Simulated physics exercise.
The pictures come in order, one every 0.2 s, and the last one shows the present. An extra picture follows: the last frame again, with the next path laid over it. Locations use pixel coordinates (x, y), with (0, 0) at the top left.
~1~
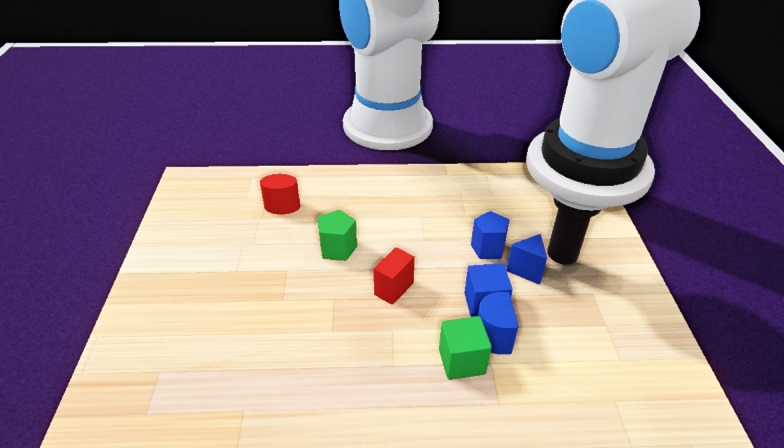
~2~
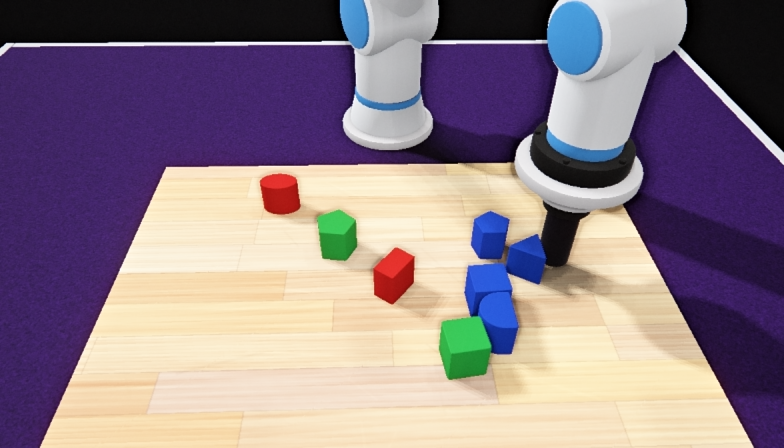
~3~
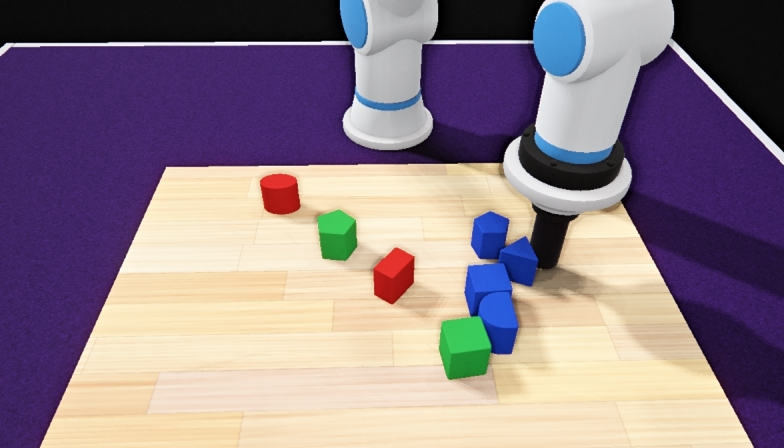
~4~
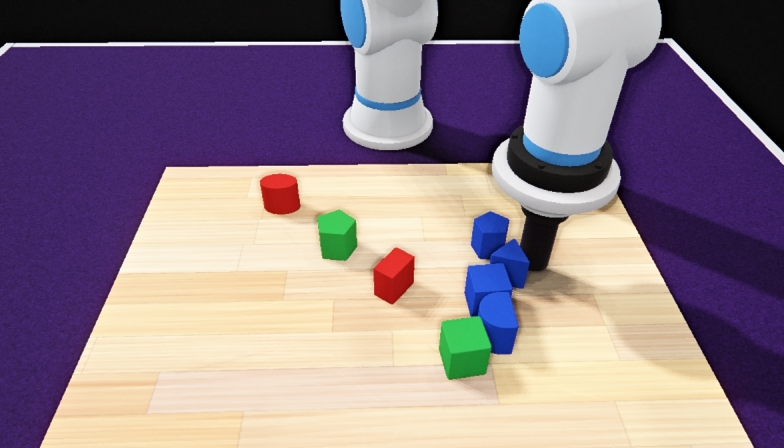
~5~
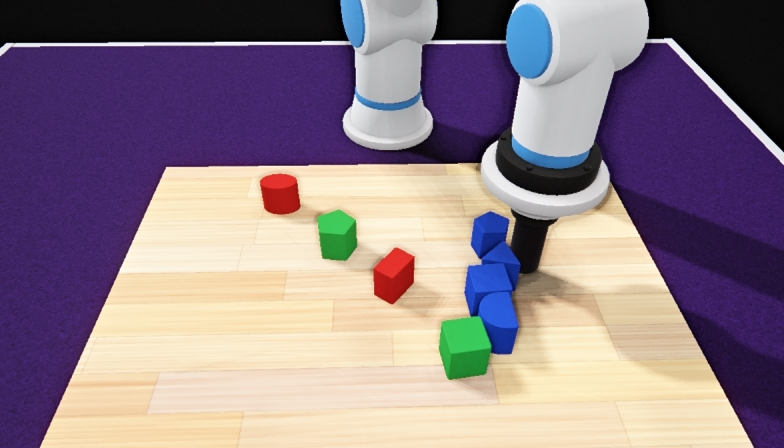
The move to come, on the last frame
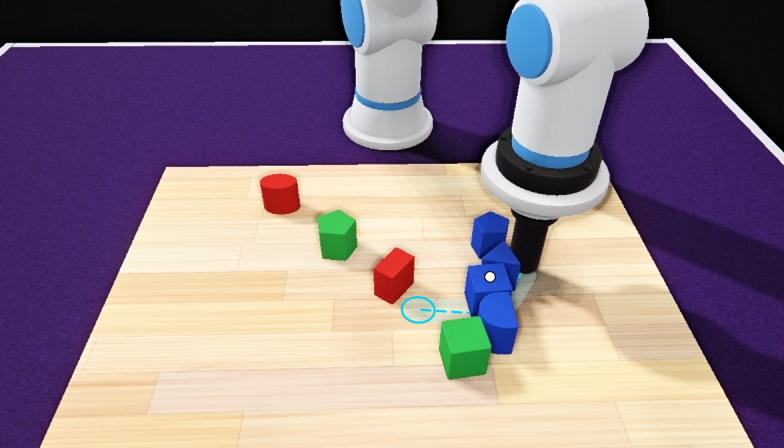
On a light wooden board, a robot arm holds a black bar just right of a blue triangle, near other blue, green and red blocks. The bar moves a short way left, meets the triangle and pushes it left, close against the blue square block, while the other blocks stay still.
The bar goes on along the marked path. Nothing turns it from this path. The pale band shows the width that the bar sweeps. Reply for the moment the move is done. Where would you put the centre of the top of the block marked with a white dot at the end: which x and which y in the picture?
Roughly at (384, 290).
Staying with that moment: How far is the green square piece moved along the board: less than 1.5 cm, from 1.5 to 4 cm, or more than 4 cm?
Travel: Within 1.5 cm.
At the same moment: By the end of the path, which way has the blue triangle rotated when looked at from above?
The twist is clockwise.
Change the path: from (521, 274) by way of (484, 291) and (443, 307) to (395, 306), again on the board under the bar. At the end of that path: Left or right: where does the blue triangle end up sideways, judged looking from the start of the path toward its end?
Shifts right.
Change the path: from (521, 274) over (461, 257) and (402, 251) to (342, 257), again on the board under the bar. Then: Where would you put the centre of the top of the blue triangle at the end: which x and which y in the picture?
Its top centre is at about (473, 251).
The line goes from (521, 274) via (503, 301) and (464, 313), ending at (418, 310); the dot is on the blue square piece.
The first path, step by step. One third of the way, bar (505, 291); blue square piece (474, 282), turned 20° anticlockwise; blue triangle (487, 255), turned 45° clockwise.
Two thirds of the way, bar (465, 302); blue square piece (431, 288); blue D-shaped block (499, 316); blue triangle (486, 255), turned 50° clockwise.
At the end, bar (419, 299); red oblong (391, 260), turned 20° clockwise; green square piece unmoved; blue square piece (384, 290), turned 15° anticlockwise; blue D-shaped block (499, 316); blue triangle (486, 255), turned 50° clockwise.
